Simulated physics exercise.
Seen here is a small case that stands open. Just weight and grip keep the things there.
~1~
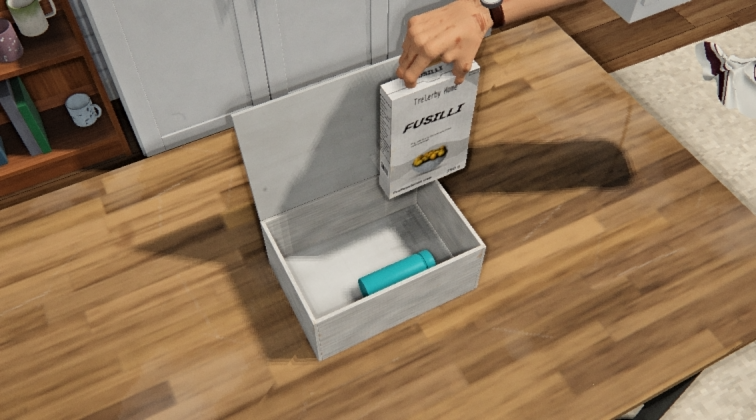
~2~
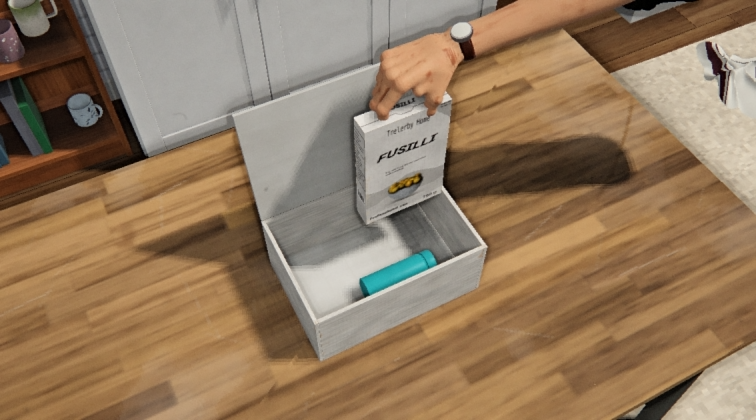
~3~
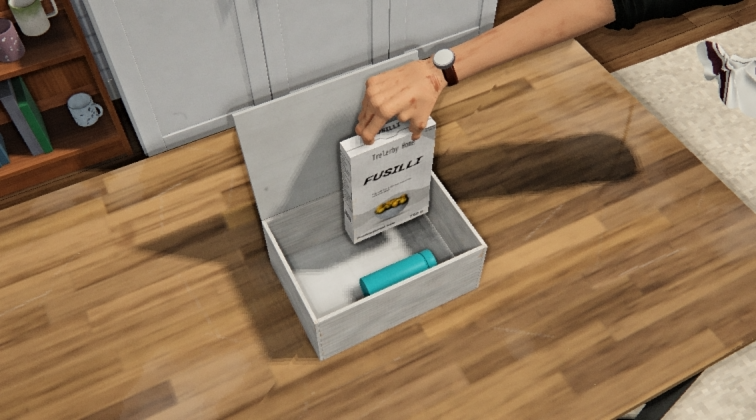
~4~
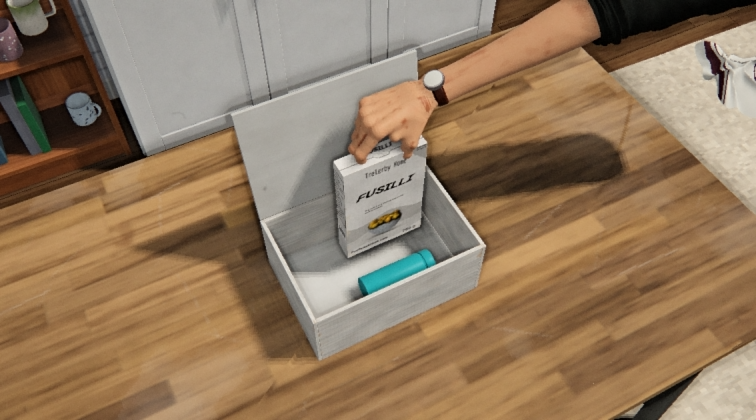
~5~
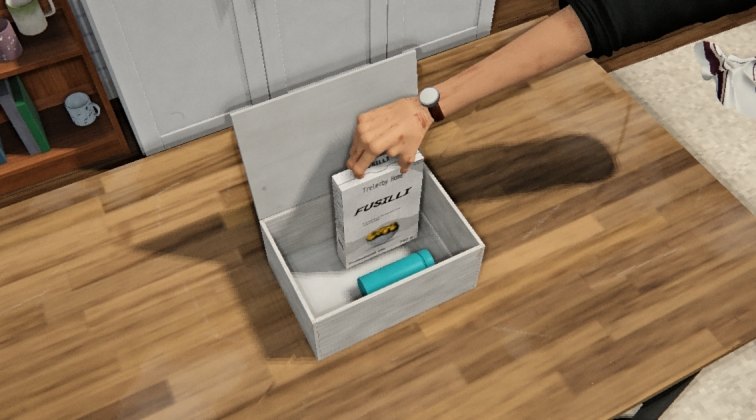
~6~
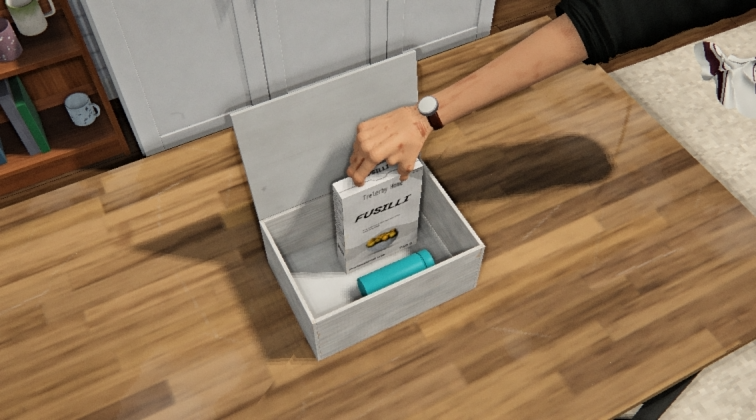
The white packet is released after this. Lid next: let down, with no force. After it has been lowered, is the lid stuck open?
Yes.
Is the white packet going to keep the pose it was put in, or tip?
In the end, it winds up askew.
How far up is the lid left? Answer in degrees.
Close to 10 degrees.
Then, 1.30 s on from there, lid 78° above the rim.
Then, 1.90 s on from there, lid 42° above the rim; white packet turned 15° from how it was put near (386, 229).
Then, 2.10 s on from there, lid 25° above the rim; white packet turned 44° from how it was put near (401, 258).
Then, 3.60 s on from there, lid 10° above the rim; white packet turned 55° from how it was put near (390, 245).
In the end, lid 9° above the rim; toppled in the box, white packet; turquoise shaker unmoved. At the end, from the last picture's camera, white packet near (388, 242).
